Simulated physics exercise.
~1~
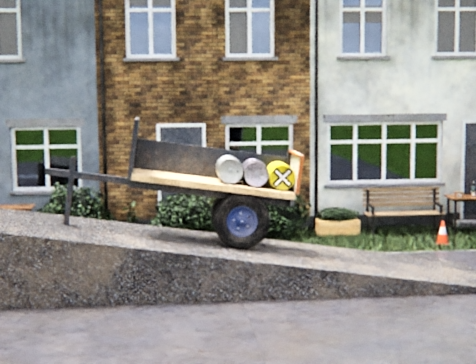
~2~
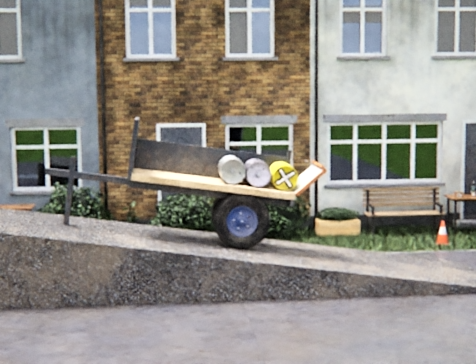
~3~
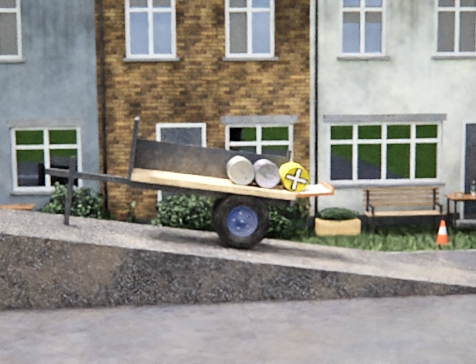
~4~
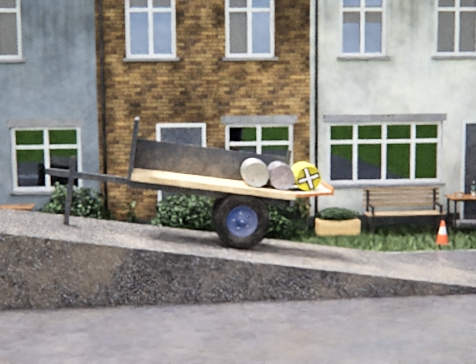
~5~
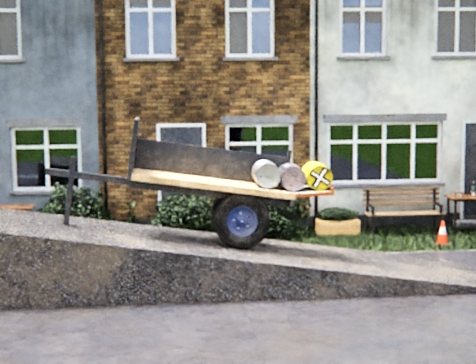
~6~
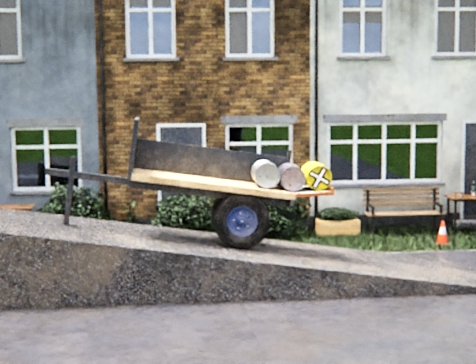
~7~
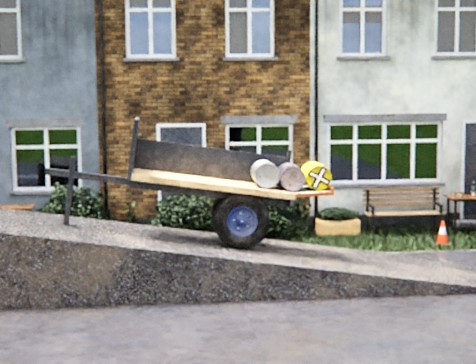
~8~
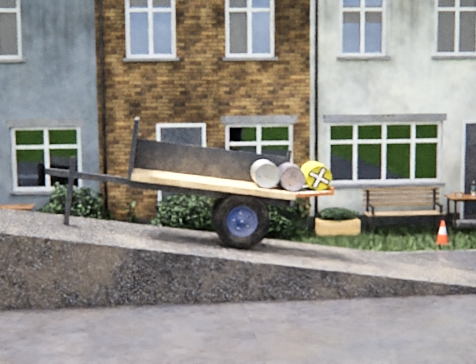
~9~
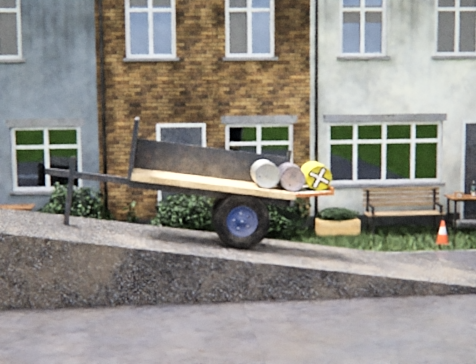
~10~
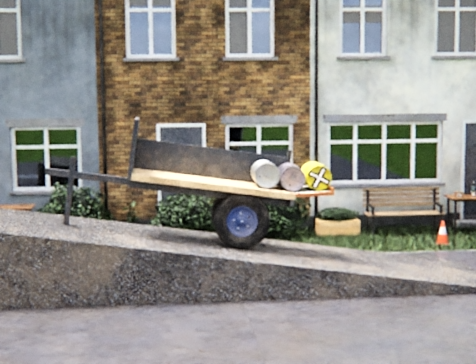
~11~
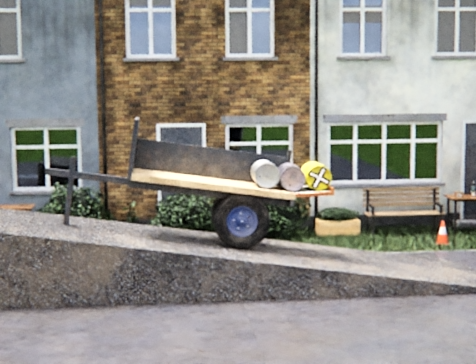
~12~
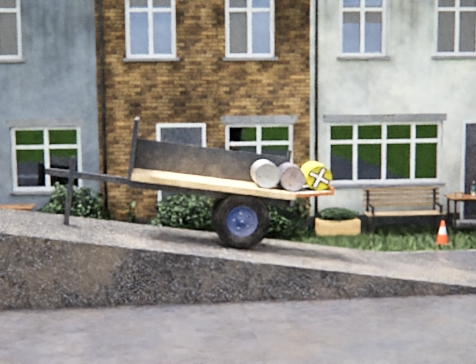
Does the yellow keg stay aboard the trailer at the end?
Yes, the yellow keg stays aboard, resting on the lowered tailgate.
